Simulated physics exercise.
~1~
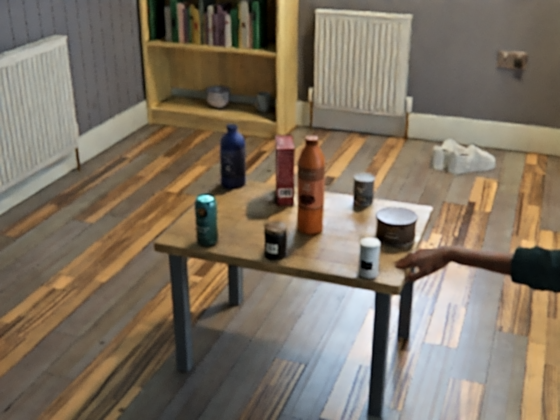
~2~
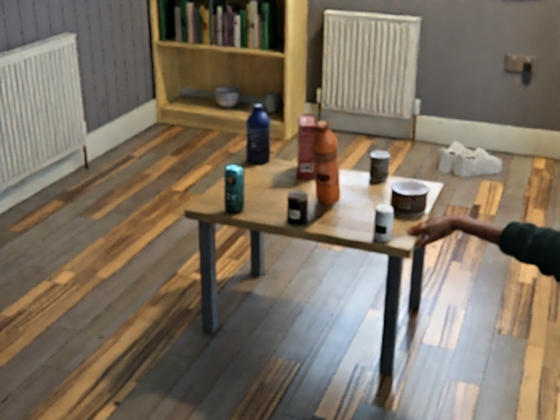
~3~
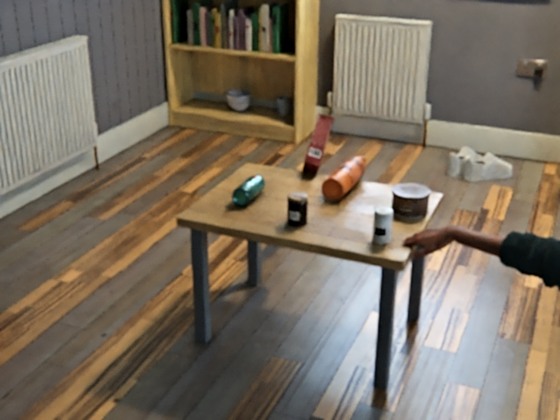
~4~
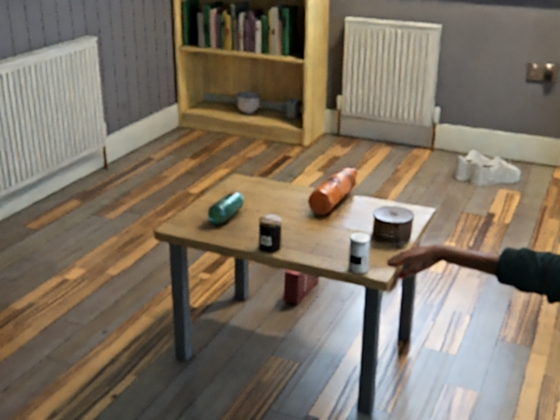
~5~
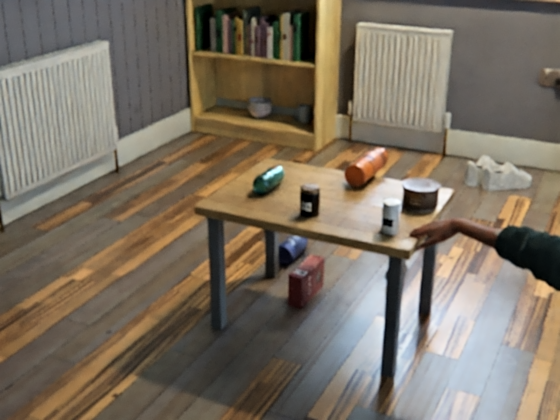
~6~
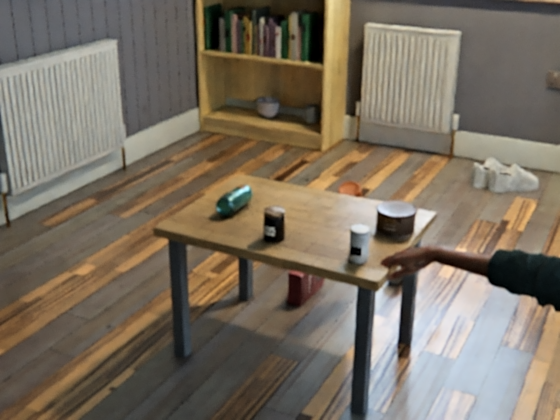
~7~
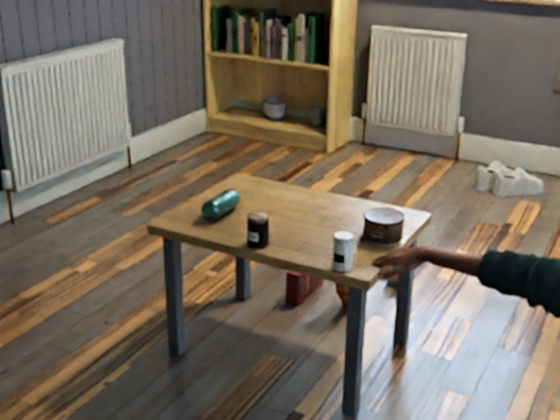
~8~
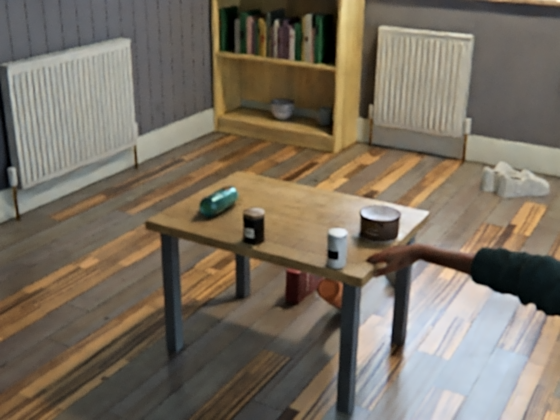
In a room with a plank floor, a hand at a small table's edge jolts it back and forth; the blue bottle and grey tin drop off, then the red packet and toppled orange bottle, leaving the turquoise can lying beside the upright black jar, white shaker and brown tub.
